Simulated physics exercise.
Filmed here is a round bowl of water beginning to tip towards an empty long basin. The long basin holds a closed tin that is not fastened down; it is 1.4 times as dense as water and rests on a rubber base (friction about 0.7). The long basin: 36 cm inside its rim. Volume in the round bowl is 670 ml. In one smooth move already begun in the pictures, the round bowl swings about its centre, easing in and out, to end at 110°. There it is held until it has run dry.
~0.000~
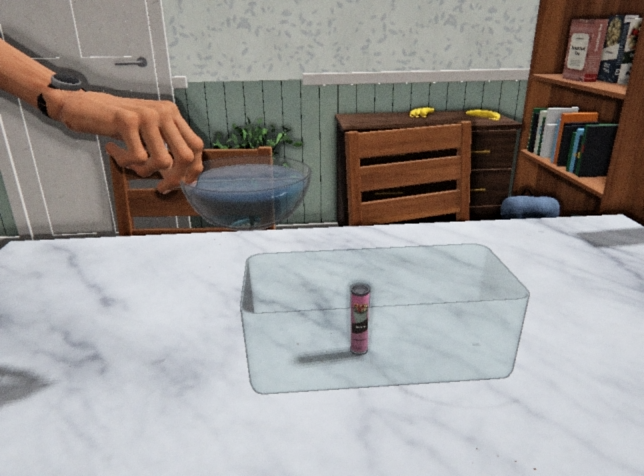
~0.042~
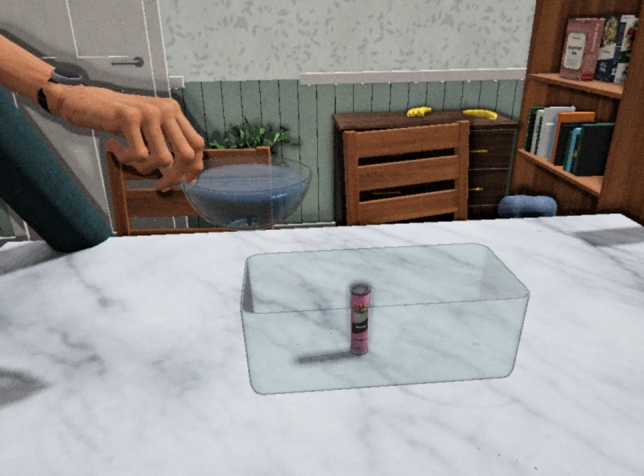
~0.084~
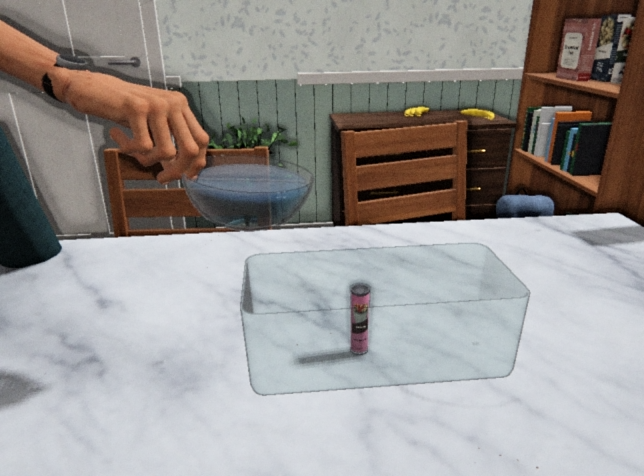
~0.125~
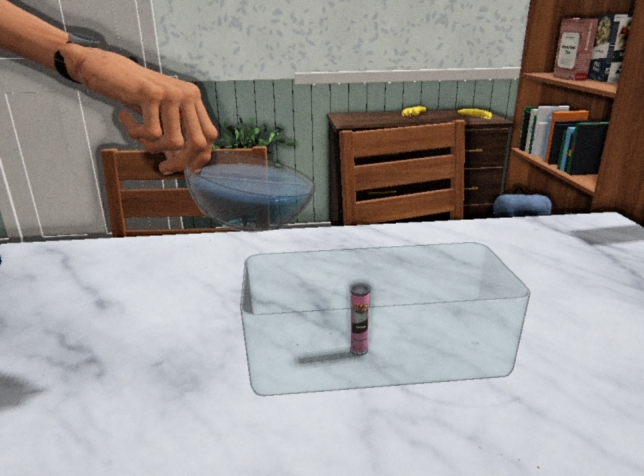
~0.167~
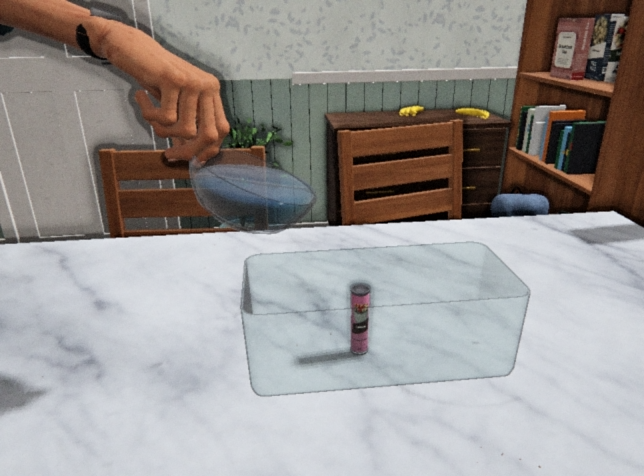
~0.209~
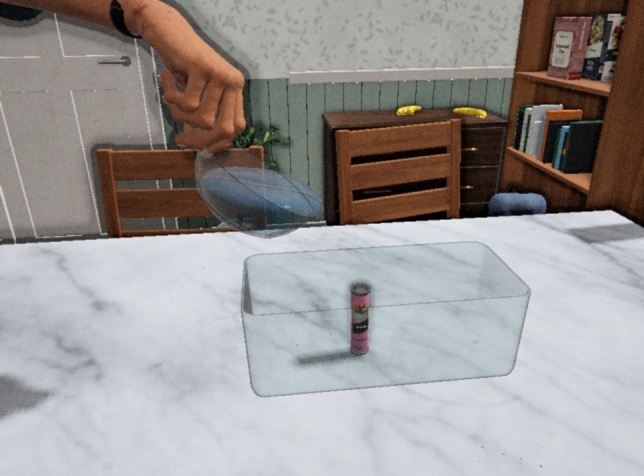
A round bowl of water, held by a hand on the left, tilted slowly and then more steeply down to the right, while a small pink tin stood still in a clear basin on the marble table.
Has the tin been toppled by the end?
Yes, it has gone over.
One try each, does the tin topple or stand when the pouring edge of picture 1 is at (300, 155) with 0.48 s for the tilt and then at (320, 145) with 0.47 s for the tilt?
Run one: It tumbles. Run two: It tumbles.
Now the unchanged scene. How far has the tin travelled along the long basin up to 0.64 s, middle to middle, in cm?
It has moved some 3 cm.
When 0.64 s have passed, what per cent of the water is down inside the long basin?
100 per cent, give or take a little.
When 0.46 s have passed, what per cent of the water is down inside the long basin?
The basin holds roughly 80 in a hundred parts at that moment.
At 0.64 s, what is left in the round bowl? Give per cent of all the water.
Around 0 in a hundred is still there.
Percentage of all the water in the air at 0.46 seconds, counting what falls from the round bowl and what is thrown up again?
Around 18 in a hundred.
By 0.46 s the tilt is 105° and 2 per cent is still to pour; the tin stands where it began.
By 0.64 s the tilt is 110° and 0 per cent is still to pour; the tin leans 17°.
By 0.82 s the tilt is 110° and 0 per cent is still to pour; the tin lies on its side.
By 1.03 s the tilt is 110° and 0 per cent is still to pour; the tin lies on its side.
At rest the tin lies on its side.
